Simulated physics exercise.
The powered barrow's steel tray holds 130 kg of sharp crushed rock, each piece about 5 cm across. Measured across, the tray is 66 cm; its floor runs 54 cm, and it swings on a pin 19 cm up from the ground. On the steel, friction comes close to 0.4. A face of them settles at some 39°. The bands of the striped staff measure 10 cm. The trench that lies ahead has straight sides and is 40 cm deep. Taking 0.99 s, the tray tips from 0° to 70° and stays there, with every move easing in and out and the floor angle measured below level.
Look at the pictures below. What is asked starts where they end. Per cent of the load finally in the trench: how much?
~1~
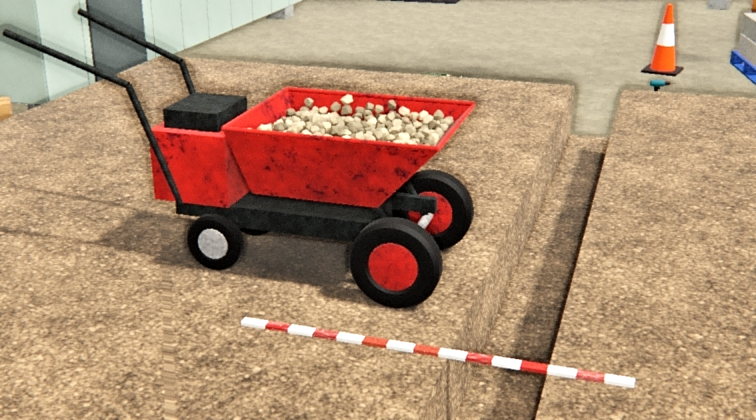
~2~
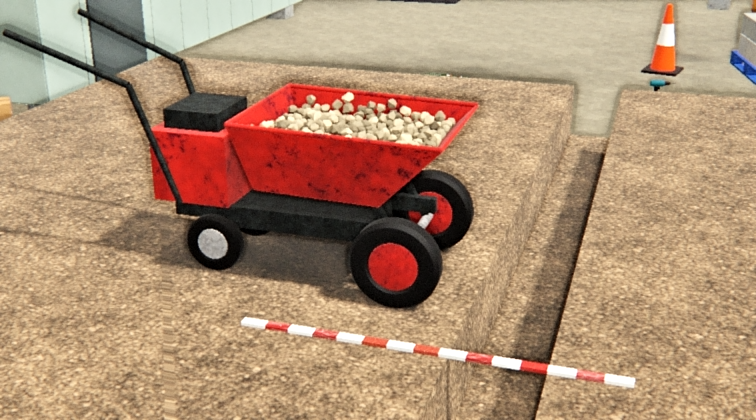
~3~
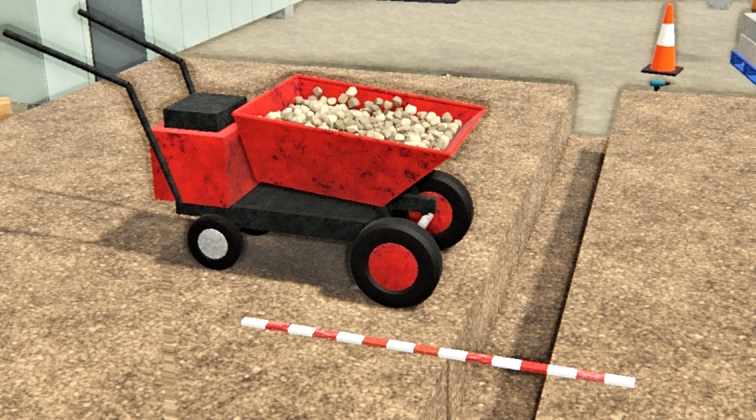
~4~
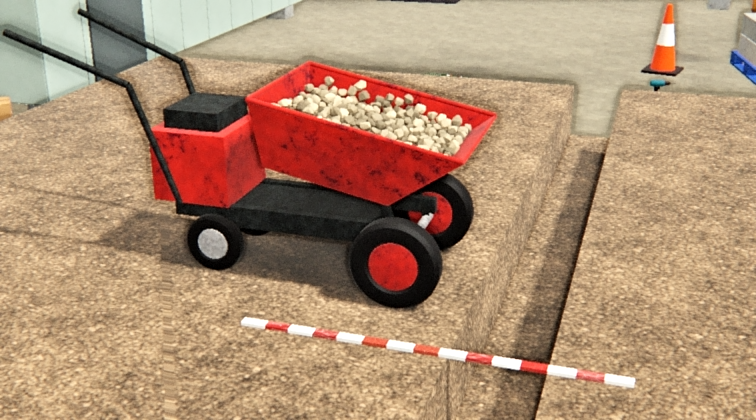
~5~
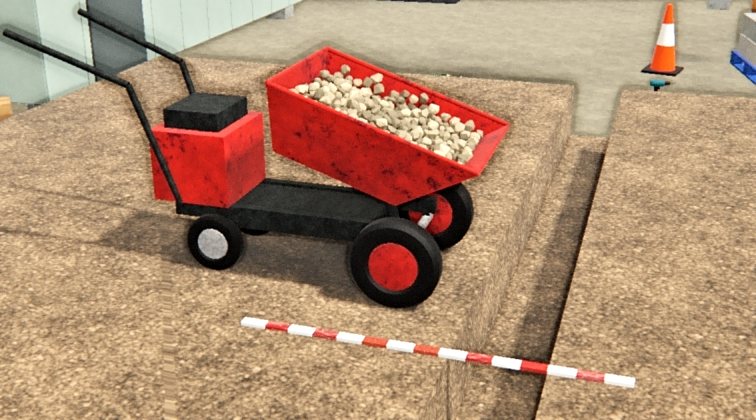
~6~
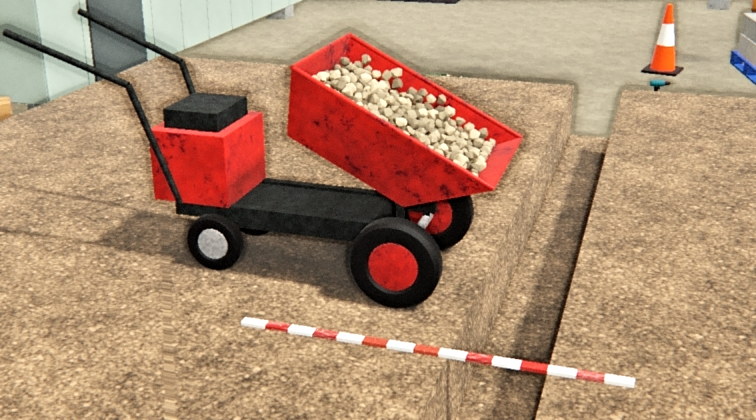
Approx. 51 %.
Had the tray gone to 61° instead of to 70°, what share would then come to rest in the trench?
Roughly 35%.
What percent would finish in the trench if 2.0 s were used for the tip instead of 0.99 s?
It would be near 60 per cent.
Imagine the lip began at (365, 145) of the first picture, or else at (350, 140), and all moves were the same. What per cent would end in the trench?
It comes to about 100 and 95 in a hundred.
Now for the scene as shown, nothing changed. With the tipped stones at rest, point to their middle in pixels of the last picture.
Somewhere near pixel (559, 339).
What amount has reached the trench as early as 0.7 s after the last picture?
5 per cent, give or take.
Then, 0.3 s after the last picture the floor is at 59°, 100 % in the tray; the foremost stones are at (523, 222).
Then, 0.7 s after the last picture the floor is at 70°, 75 % in the tray, 7 % in the trench, 18 % past the trench; the foremost stones are at (613, 314).
Then, 1.0 s after the last picture the floor is at 70°, 31 % in the tray, 19 % in the trench, 50 % past the trench; the foremost stones are at (747, 319).
Then, 3.0 s after the last picture the floor is at 70°, 0 % in the tray, 51 % in the trench, 49 % past the trench; the foremost stones are past the picture's edge.
